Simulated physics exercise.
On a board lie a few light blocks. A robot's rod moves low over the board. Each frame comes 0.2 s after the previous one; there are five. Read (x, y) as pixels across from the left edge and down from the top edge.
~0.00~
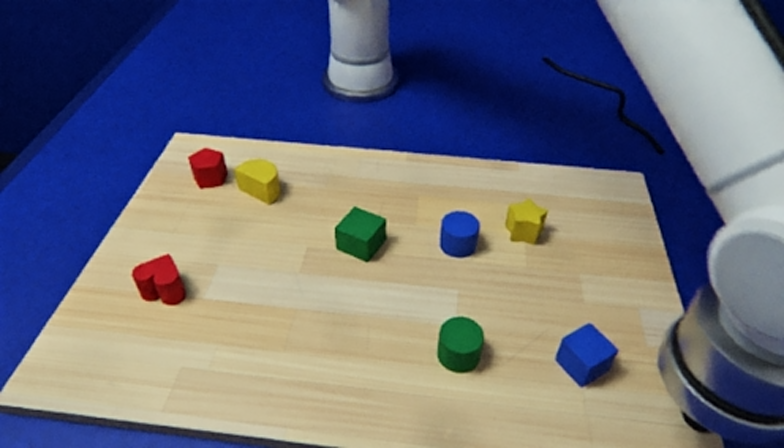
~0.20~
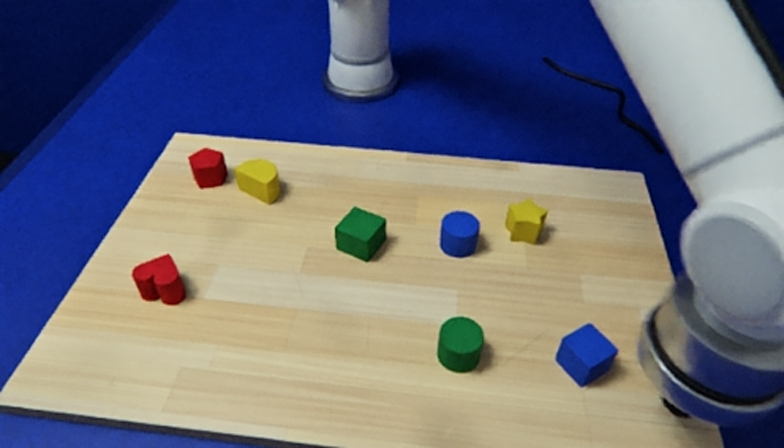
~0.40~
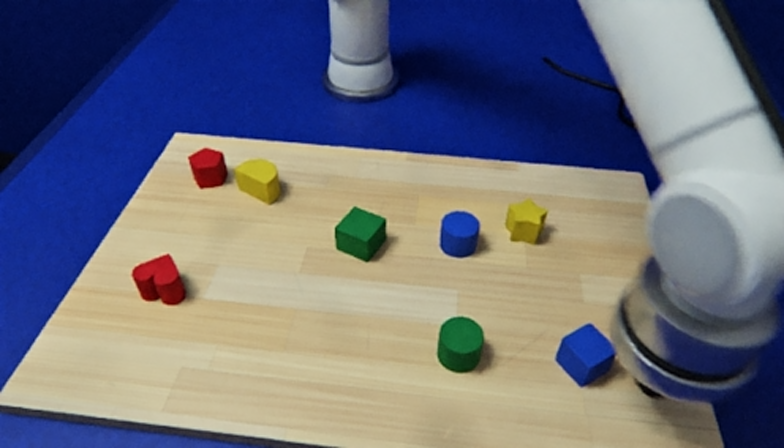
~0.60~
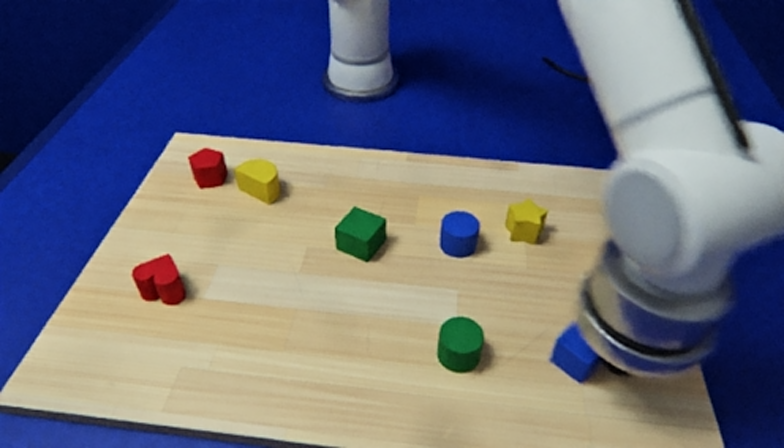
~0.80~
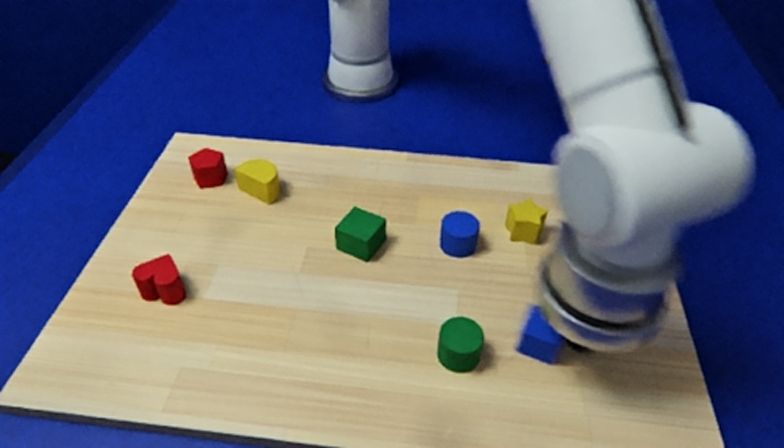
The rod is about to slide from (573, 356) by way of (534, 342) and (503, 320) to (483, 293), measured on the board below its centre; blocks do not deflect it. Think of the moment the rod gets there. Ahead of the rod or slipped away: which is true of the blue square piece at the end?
I'd say it has come free.
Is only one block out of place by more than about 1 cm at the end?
Yes, that is what happens.
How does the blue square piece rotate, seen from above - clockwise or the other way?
Counterclockwise from above.
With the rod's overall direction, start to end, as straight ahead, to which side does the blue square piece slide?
Its shift is leftward.
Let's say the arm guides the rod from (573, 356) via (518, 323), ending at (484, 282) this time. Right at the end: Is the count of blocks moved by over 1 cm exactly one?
Answer: Yes.
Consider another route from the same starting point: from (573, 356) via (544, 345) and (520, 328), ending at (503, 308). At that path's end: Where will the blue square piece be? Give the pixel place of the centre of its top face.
Its top centre lands on (479, 298).
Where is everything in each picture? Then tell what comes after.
In the first picture, lower end of the rod (699, 418), tops of blocks, green circular block (462, 334), blue square piece (590, 344).
In the second picture, rod (679, 404), blocks as before.
In the third picture, rod (652, 385), blocks as before.
In the fourth picture, rod (619, 363), blue square piece (584, 340).
In the fifth picture, rod (579, 341), green circular block (462, 334), blue square piece (546, 323).
The first path, step by step. One third of the way, rod (538, 327); blue square piece (506, 310).
Two thirds of the way, rod (506, 304); blue square piece (472, 295), turned 30° anticlockwise.
At the end, rod (486, 277); green circular block not moved; blue square piece (465, 292), turned 45° anticlockwise.
